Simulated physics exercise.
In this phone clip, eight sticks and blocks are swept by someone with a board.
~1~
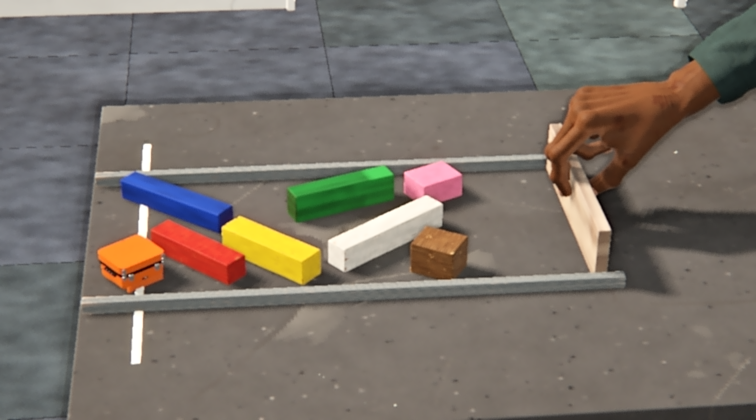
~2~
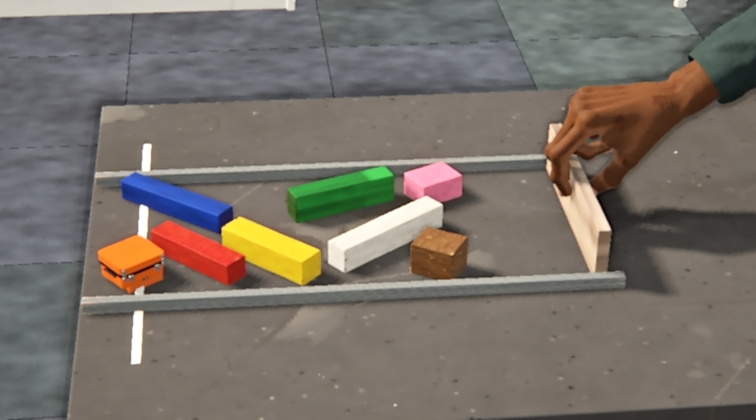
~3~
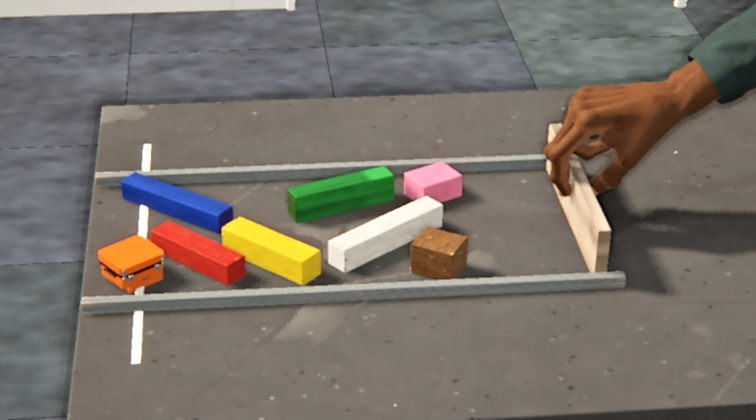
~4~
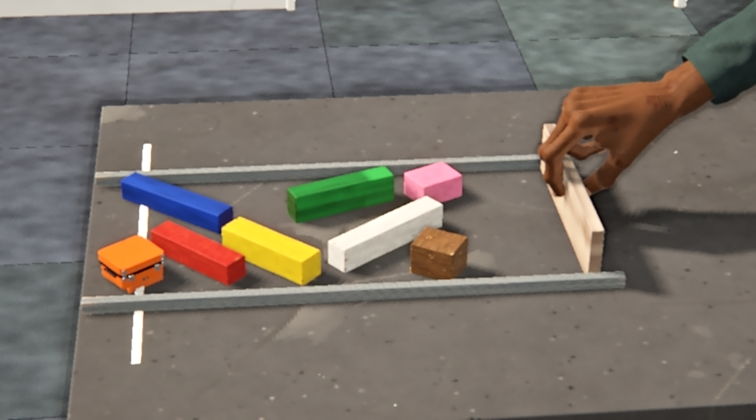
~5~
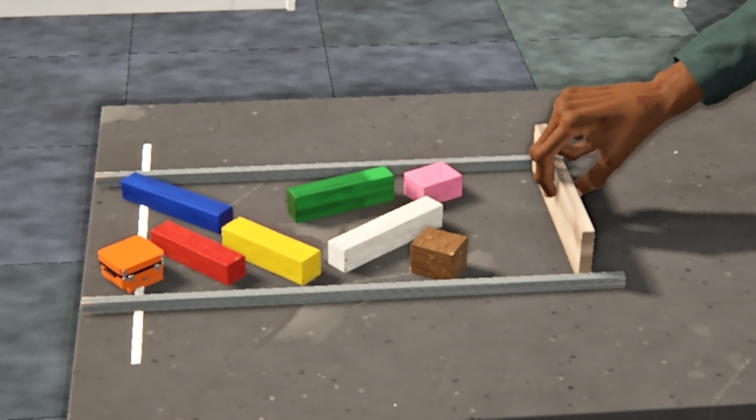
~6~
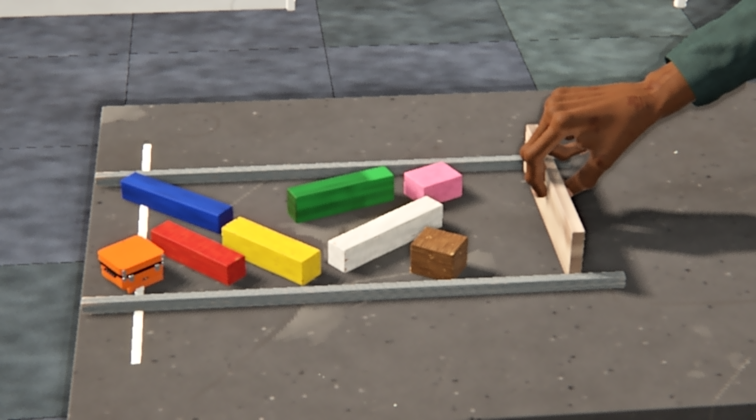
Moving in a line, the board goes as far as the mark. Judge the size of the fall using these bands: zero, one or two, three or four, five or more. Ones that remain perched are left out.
Five or more come down.
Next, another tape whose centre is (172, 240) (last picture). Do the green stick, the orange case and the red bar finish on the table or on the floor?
The green stick is still there. The orange case is gone. The red bar is gone.
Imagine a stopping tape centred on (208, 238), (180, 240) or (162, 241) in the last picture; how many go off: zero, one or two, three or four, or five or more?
In order of the places: One or two; 1 or 2; three to four.
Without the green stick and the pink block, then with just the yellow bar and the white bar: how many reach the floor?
The number is 4 for the first case and 3 for the second.
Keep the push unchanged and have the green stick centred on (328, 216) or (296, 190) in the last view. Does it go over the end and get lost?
For the green stick: Still there and then gone.
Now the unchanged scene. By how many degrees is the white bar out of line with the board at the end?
Misalignment: Close to 25°.
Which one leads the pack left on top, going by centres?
Foremost: The white bar.
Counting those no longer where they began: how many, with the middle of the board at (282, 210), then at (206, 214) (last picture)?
By the first moment it's 8, by the second it's 8.
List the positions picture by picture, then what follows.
Orange case (132, 264); blue stick (176, 202); red bar (198, 252); board (577, 197); tape (142, 241), in the first frame.
Blue stick (177, 203); white bar (387, 234), in the second frame.
Red bar (198, 252); pink block (433, 184), in the third frame.
Orange case (132, 265); board (571, 198), in the fourth frame.
Blue stick (177, 203); yellow bar (271, 250), in the fifth frame.
Orange case (132, 265); blue stick (177, 203); red bar (198, 252); board (552, 198); tape (142, 241), in the sixth frame.
Soon after, none off yet; orange case at rest near (132, 265); blue stick at rest near (177, 203); red bar at rest near (198, 252).
At rest, the number that fall off is five or more; fallen, green stick, yellow bar, red bar, blue stick and orange case.
